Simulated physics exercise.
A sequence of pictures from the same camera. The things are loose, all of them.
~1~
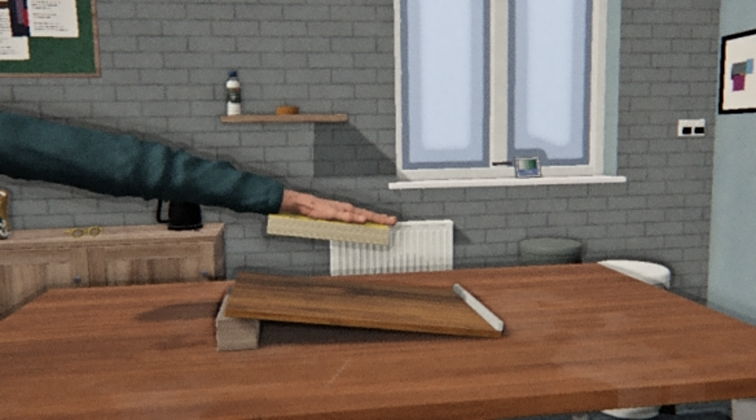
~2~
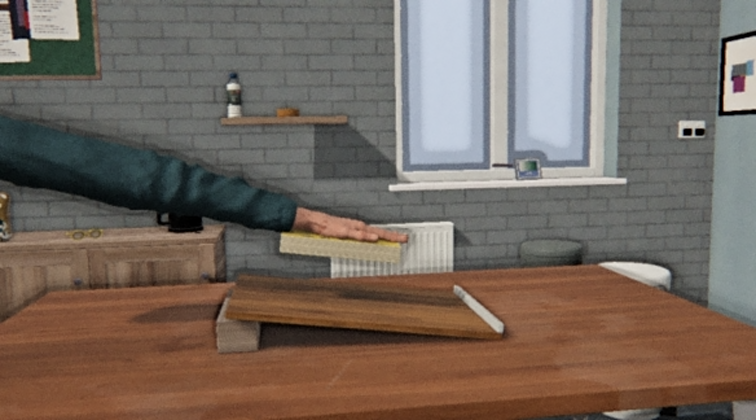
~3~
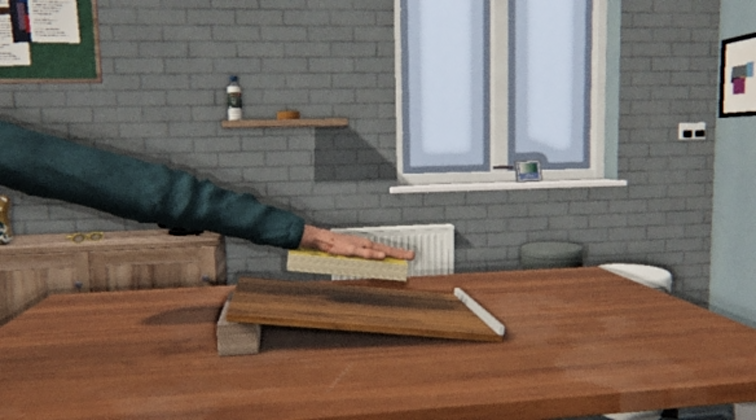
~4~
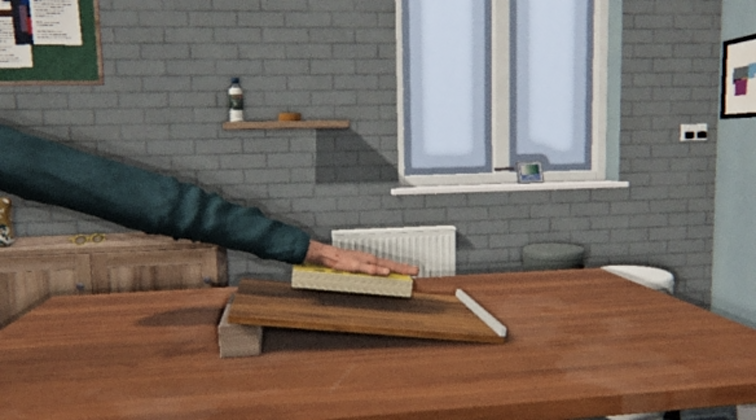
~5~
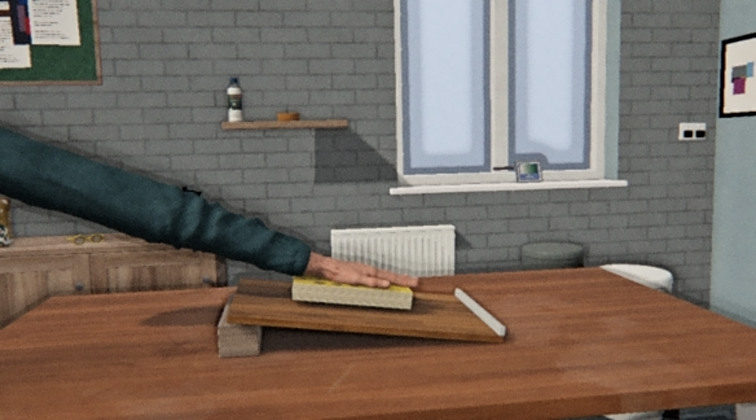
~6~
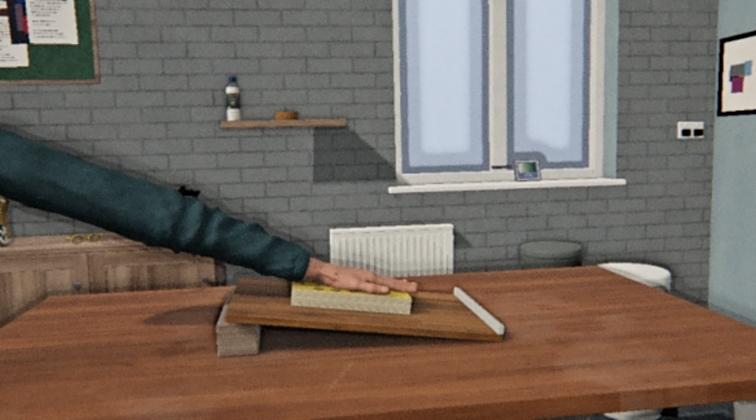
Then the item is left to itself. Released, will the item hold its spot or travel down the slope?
Once the hand's off, it's motionless.
Then, 0.20 s later than the last frame, all is still.
Then, 0.40 s later than the last frame, yellow book resting near (349, 294).
When it is over, it is as before. End places, in pixels of the last picture, yellow book near (350, 294). The yellow book keeps its place.
